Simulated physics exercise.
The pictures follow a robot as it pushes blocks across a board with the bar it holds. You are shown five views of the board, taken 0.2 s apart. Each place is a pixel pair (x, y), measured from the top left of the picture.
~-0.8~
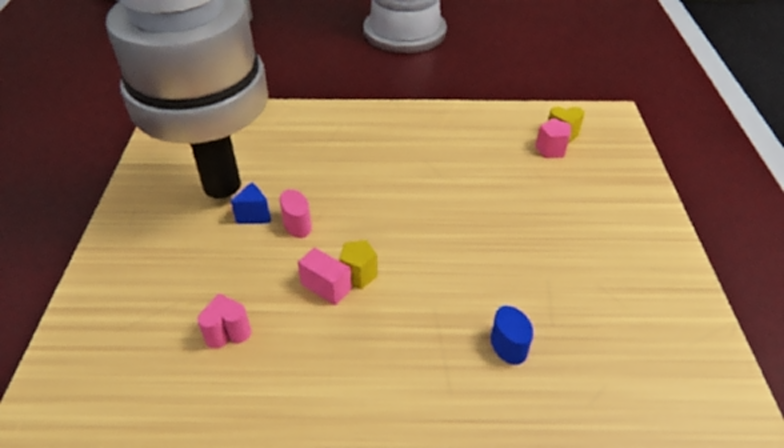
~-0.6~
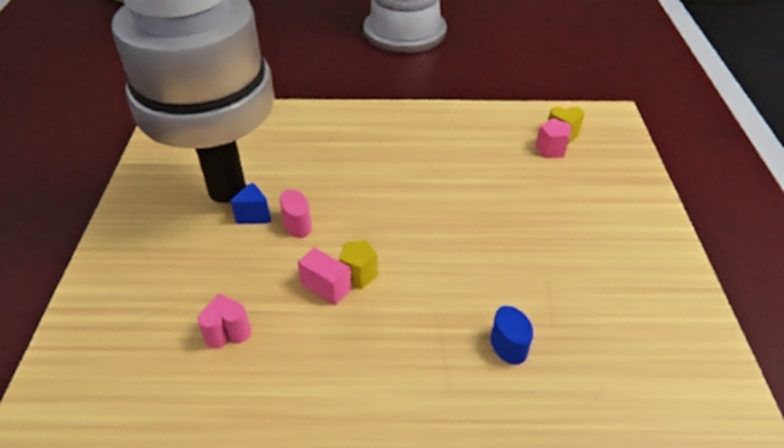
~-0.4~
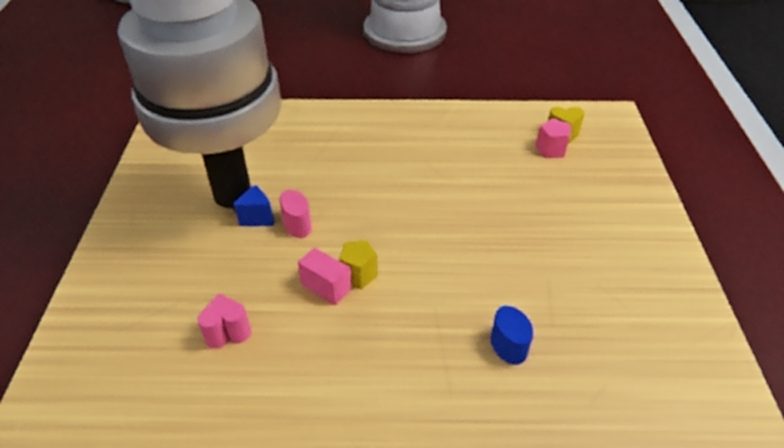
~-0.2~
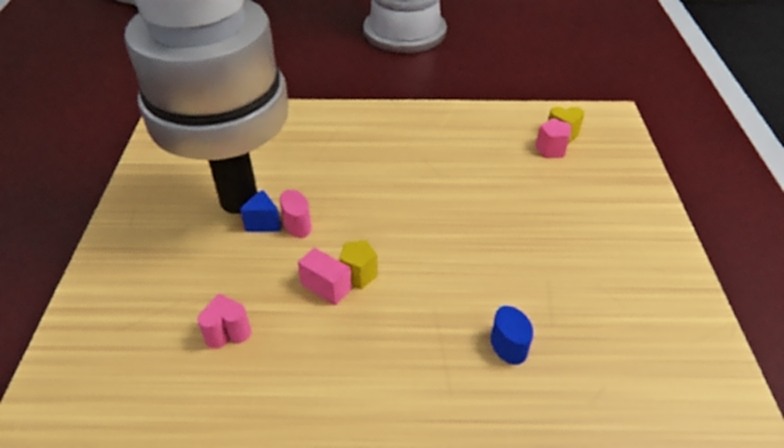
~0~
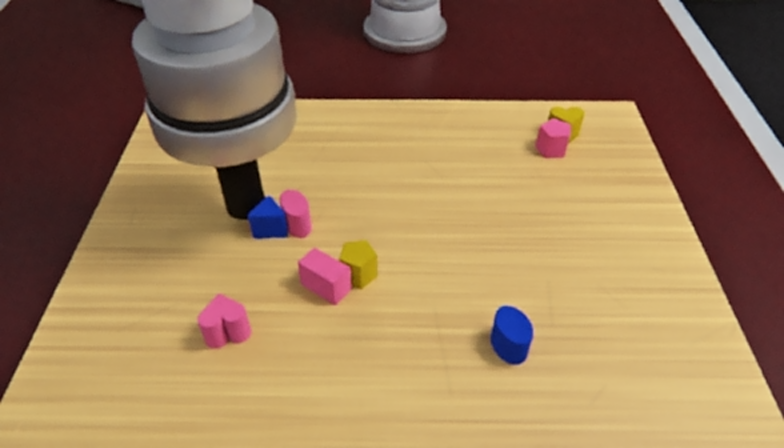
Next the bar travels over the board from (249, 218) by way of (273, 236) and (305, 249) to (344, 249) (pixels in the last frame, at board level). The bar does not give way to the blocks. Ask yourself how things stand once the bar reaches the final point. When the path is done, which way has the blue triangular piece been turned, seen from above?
In a top view, it turns clockwise.
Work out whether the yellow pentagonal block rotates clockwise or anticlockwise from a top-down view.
Top view: Counterclockwise.
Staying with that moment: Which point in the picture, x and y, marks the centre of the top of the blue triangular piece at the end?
In the picture, that point is around (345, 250).
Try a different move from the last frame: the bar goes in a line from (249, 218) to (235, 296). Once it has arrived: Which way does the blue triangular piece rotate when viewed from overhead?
It makes a counterclockwise turn.
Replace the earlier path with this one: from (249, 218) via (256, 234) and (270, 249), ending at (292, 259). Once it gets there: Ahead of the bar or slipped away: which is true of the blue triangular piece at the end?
The blue triangular piece won't leave the front of the bar.
The first path, step by step. One third of the way, bar at (272, 226); blue triangular piece at (296, 226); pink oval at (301, 201), turned 20° anticlockwise.
Two thirds of the way, bar at (304, 238); blue triangular piece at (327, 243), turned 15° clockwise; pink oval at (304, 201), turned 25° anticlockwise; pink rectangular block at (325, 269).
At the end, bar at (343, 238); blue triangular piece at (345, 251), turned 55° clockwise; pink oval at (304, 201), turned 30° anticlockwise; pink rectangular block at (325, 269); yellow pentagonal block at (375, 260), turned 35° anticlockwise.
